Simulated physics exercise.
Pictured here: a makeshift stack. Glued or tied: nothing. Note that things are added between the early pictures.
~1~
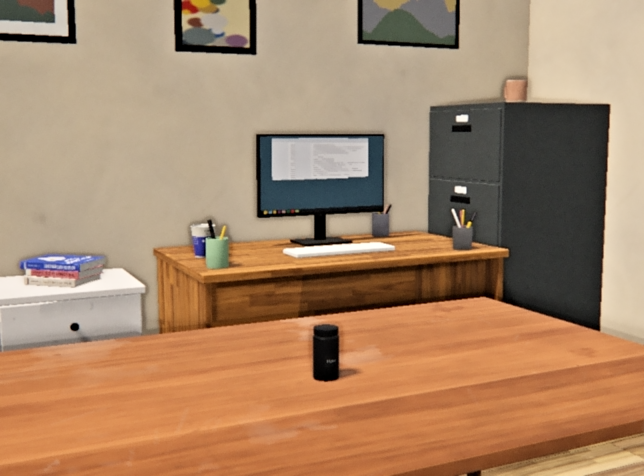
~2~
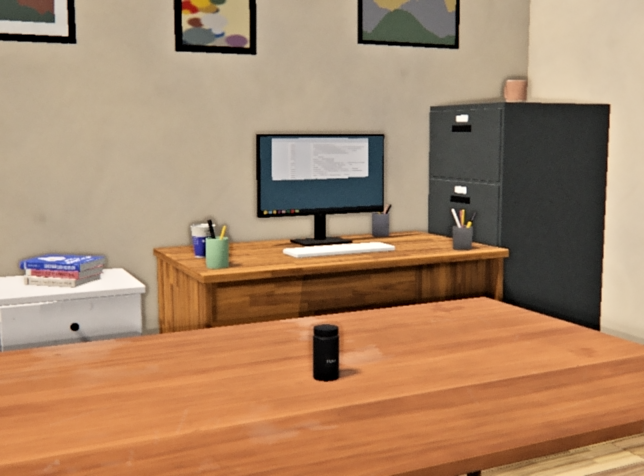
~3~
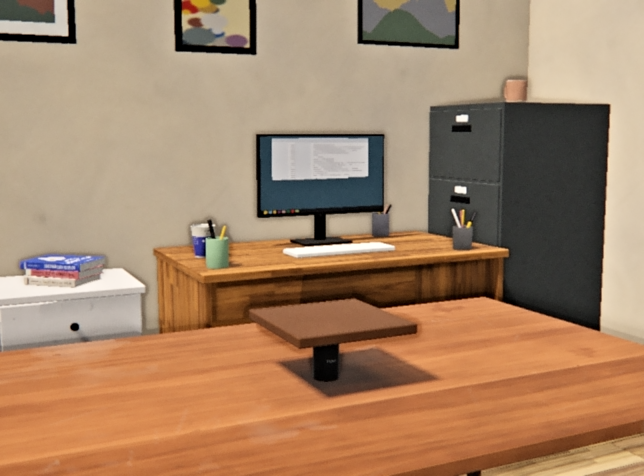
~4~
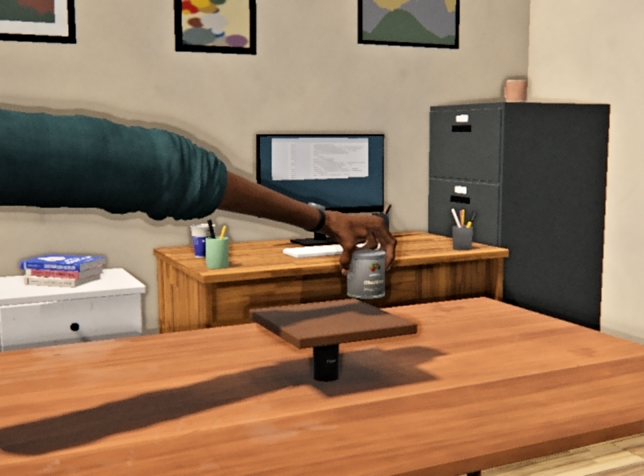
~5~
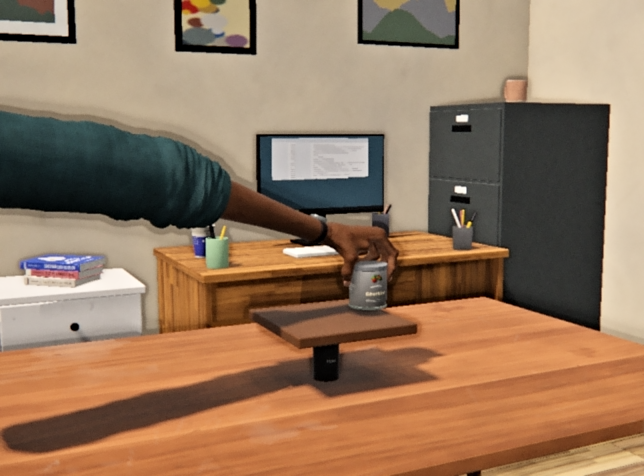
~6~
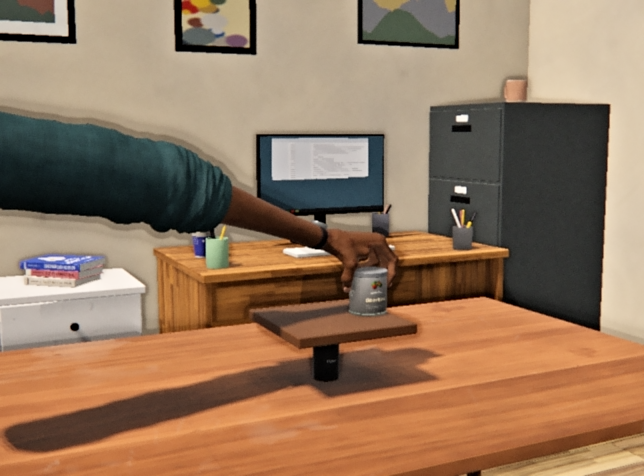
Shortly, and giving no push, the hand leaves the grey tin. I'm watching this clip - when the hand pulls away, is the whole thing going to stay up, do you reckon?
The stack cannot bear the weight.
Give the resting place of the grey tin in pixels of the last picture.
Somewhere around (407, 349) in the last picture.
Then, 0.40 s after the last picture, grey tin now fallen; brown lid tipped 58° from how it was.
Then, 0.60 s after the last picture, brown lid tipped 56° from how it was; black shaker tipped 5° from how it was.
Then, 0.80 s after the last picture, brown lid now fallen; black shaker tipped 68° from how it was.
Then, 1.60 s after the last picture, black shaker on its side.
By the end, fallen, brown lid and grey tin; tipped over in the stack, black shaker. Seen from the same camera at the end, grey tin near (407, 349). The stack gives way.
